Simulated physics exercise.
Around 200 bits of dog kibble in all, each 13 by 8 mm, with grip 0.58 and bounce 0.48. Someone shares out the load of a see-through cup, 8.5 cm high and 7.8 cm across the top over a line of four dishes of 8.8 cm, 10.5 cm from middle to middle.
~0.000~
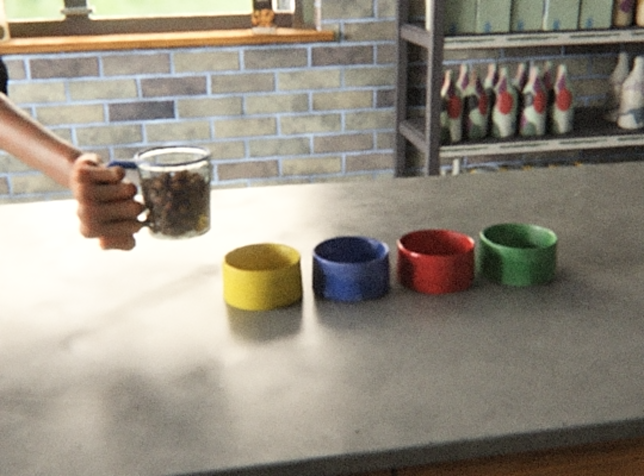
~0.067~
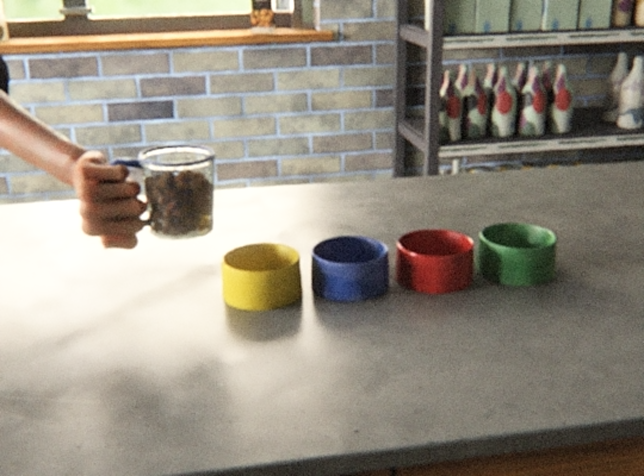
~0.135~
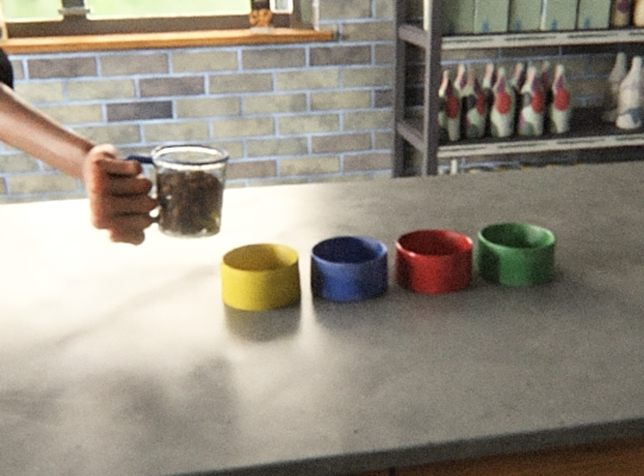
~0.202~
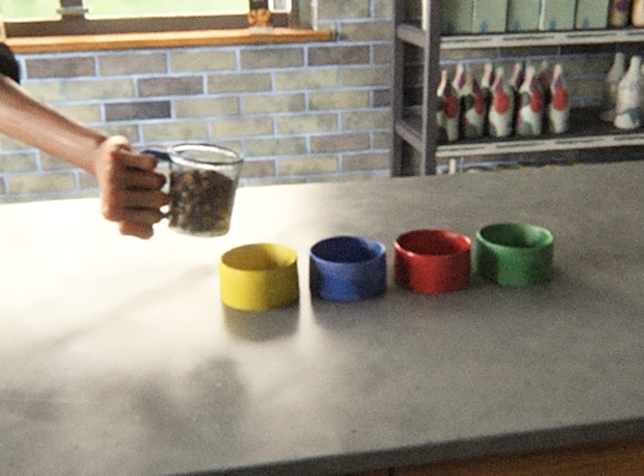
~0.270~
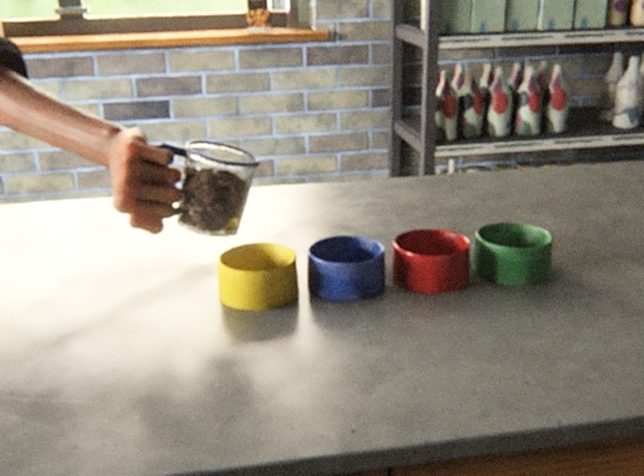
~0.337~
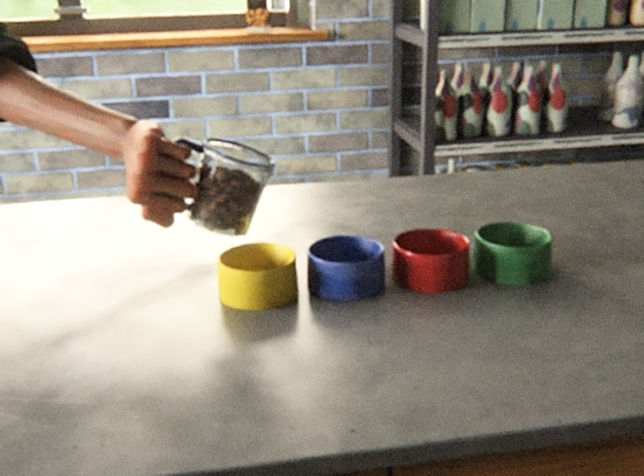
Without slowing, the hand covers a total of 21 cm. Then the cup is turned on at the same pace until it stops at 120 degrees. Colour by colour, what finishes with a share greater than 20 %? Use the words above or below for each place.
Red: Above; blue: Below; green: Below; yellow: Below; counter: Above.
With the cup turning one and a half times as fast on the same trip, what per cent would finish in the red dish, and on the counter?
In that case I'd put red at 70 and the counter at 30.
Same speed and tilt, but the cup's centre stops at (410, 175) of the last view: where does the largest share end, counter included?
Most of it ends up at red.
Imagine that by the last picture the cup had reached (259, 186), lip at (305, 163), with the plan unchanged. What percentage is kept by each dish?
Kept per dish: Red = 60, blue = 0, green = 0, yellow = 0.
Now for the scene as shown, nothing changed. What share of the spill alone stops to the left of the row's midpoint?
I'd say near 40 percent.
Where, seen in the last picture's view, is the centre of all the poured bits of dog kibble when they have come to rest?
About (415, 268).
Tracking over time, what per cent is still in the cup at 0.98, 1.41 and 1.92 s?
Roughly 100, then 90, then 20.
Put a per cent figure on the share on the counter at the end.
About 40 percent.
Then, at 0.98 s, tilt 67 degrees; cup holds 100 %.
Then, at 1.41 s, tilt 98 degrees; cup holds 90 %, red 10 %.
After 1.92 s, tilt 120 degrees; cup holds 20 %, red 50 %.
In the end, at 2.7 s, red 60 %, blue 0 %, green 0 %, yellow 0 %, counter 40 %.
